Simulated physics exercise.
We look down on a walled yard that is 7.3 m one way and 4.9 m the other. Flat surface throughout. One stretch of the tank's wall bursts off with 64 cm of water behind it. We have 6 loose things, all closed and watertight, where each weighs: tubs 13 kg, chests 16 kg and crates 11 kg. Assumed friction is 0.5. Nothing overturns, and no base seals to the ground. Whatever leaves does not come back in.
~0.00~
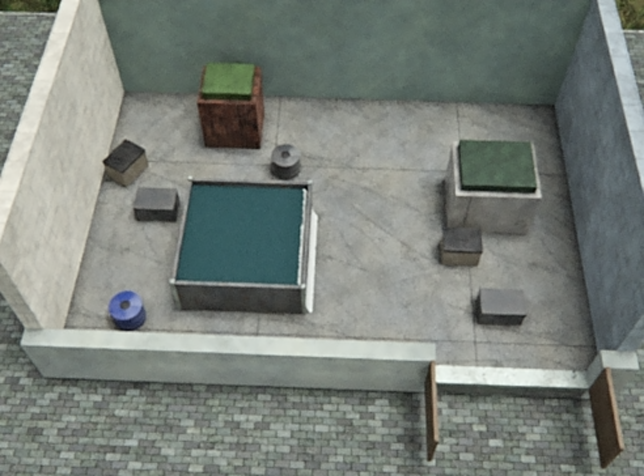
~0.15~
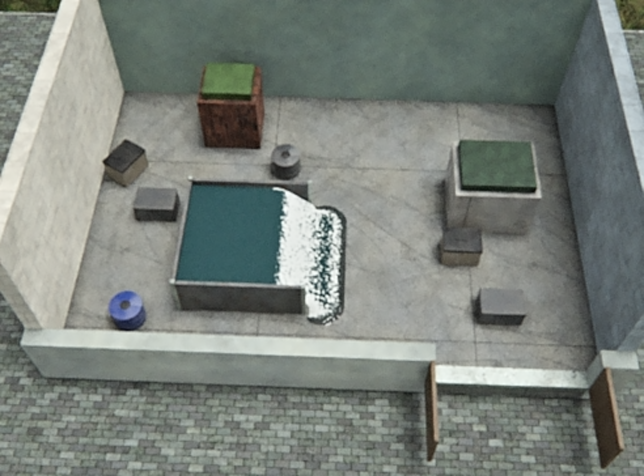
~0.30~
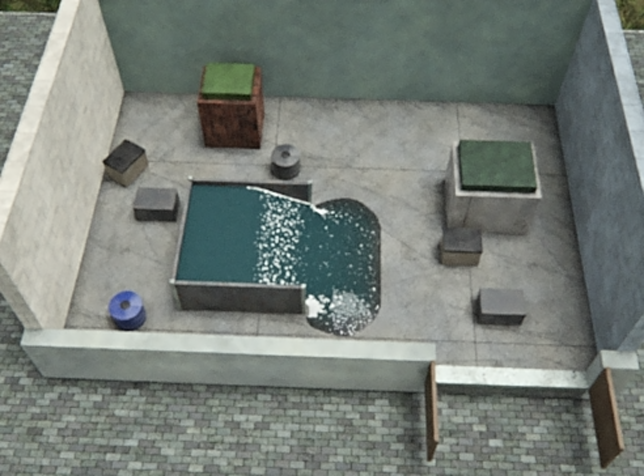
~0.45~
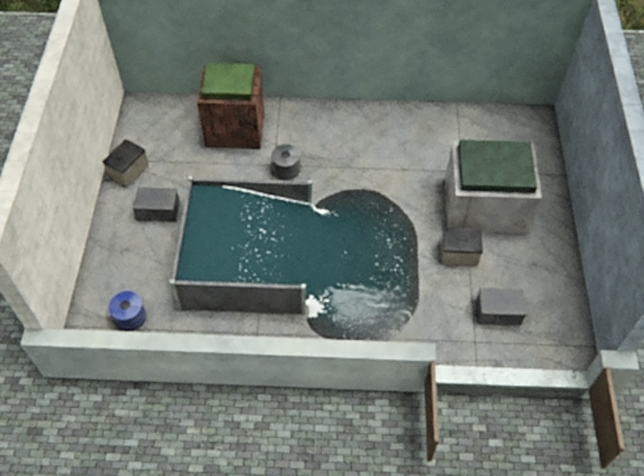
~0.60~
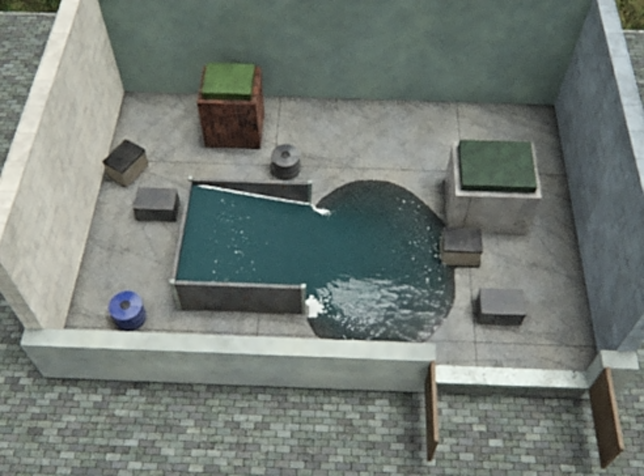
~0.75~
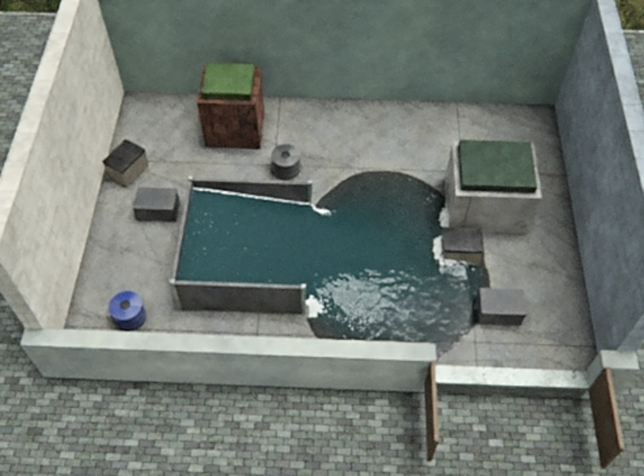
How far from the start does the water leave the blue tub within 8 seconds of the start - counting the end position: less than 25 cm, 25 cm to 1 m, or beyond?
Expect a tiny change in position.
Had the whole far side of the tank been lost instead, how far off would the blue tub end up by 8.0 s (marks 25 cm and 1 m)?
Well, the blue tub is flushed away.
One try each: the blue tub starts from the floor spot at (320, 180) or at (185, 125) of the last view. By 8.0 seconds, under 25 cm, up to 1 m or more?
Try one: It hardly moves. Try two: It hardly moves.
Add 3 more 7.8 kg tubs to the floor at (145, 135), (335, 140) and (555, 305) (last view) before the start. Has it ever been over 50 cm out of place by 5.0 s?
First within, then within, then beyond.
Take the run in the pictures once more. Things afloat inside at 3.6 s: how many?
The count is 2.
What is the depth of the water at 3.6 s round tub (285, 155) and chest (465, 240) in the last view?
Some 0 cm at the first, some 16 cm at the second.
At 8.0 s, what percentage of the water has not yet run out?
Somewhere near 68 percent, give or take.
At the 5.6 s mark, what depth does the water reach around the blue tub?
Near 0 cm deep.
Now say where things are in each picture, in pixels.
In the first frame, the blue tub at (125, 305), on the bottom; water covers 3.0 m2; 0 of 6 have shifted.
In the second frame, the blue tub at (125, 305), on the bottom; water covers 3.9 m2; 0 of 6 have shifted.
In the third frame, the blue tub at (125, 305), on the bottom; water covers 5.1 m2; 0 of 6 have shifted.
In the fourth frame, the blue tub at (125, 305) rests on the ground; water covers 6.6 m2; 0 of 6 have shifted.
In the fifth frame, the blue tub at (125, 305) rests on the ground; water covers 8.2 m2; 0 of 6 have shifted.
In the sixth frame, the blue tub at (125, 305) rests on the ground; water covers 9.7 m2; 0 of 6 have shifted.
After 1.6 s the blue tub is near (125, 305), 0.0 m from its start, aground; 0 of 6 are out; 0 afloat.
After 3.6 s the blue tub is near (125, 305), 0.0 m from its start, aground; 0 of 6 are out; 2 afloat.
After 5.6 s the blue tub is near (125, 305), 0.0 m from its start, aground; 1 of 6 are out; 1 afloat.
After 8.0 s the blue tub is near (125, 305), 0.0 m from its start, aground; 1 of 6 are out; 0 afloat.
